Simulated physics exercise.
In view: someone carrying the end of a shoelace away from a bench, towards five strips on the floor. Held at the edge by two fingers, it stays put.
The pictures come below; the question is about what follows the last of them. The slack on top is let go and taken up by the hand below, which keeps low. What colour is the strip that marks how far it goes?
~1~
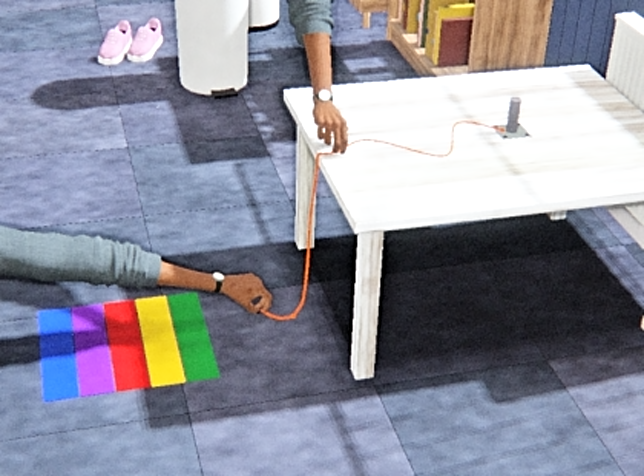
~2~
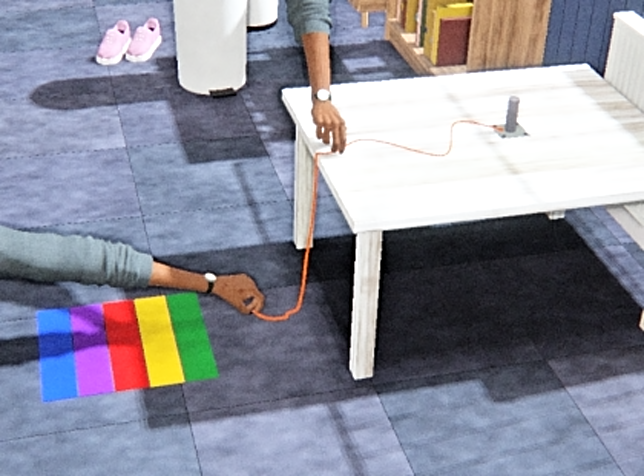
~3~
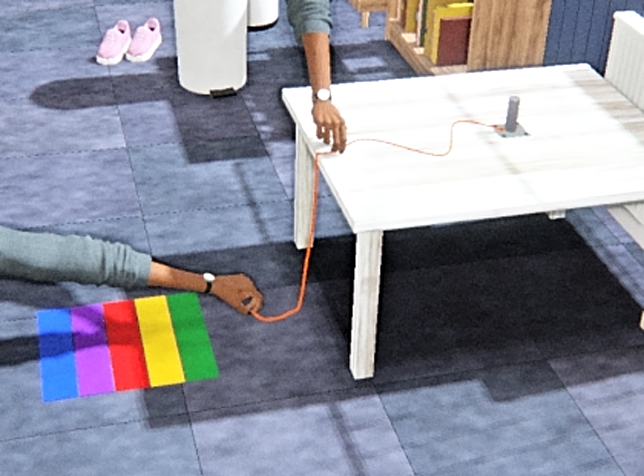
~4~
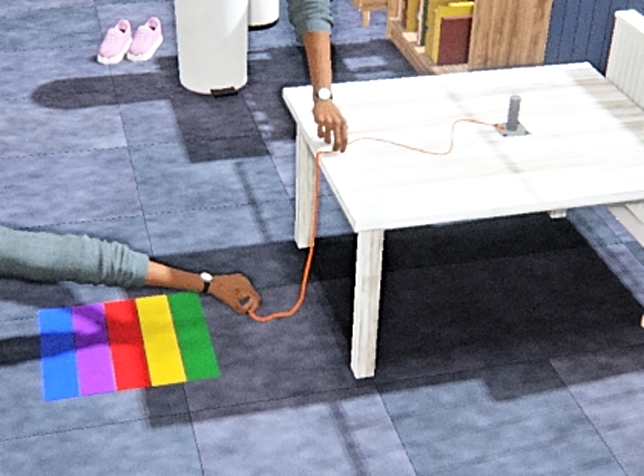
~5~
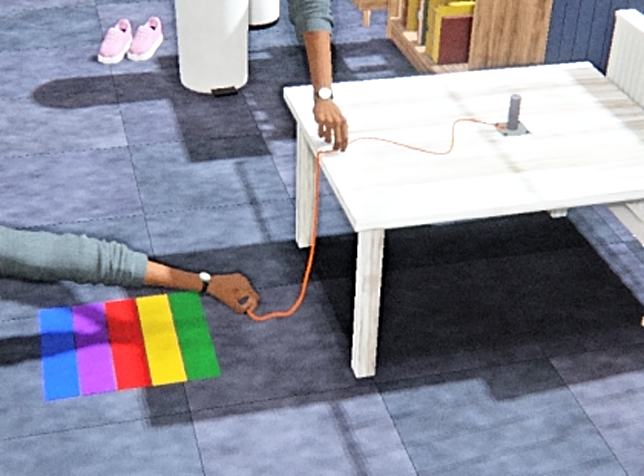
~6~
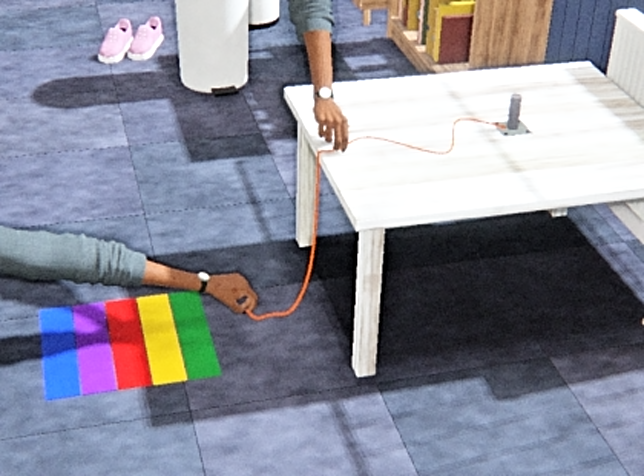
That strip is blue.
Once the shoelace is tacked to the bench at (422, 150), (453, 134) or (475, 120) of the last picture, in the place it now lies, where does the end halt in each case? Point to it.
Respectively (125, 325), (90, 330) and (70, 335).
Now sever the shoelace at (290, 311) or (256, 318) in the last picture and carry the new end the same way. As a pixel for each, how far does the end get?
Case by case: Roughly (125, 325), then roughly (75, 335).
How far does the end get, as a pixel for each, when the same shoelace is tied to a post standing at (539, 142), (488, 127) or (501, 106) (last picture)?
Roughly (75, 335), then (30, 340), then (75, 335).
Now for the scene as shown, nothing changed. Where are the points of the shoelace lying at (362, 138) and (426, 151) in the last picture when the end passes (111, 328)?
You'll find one close to (315, 173) and the other close to (368, 147).
Soon after, end near (111, 328); over red.
After that, end near (76, 333); over purple.
At the stop, end near (57, 335); over blue. The blue one.
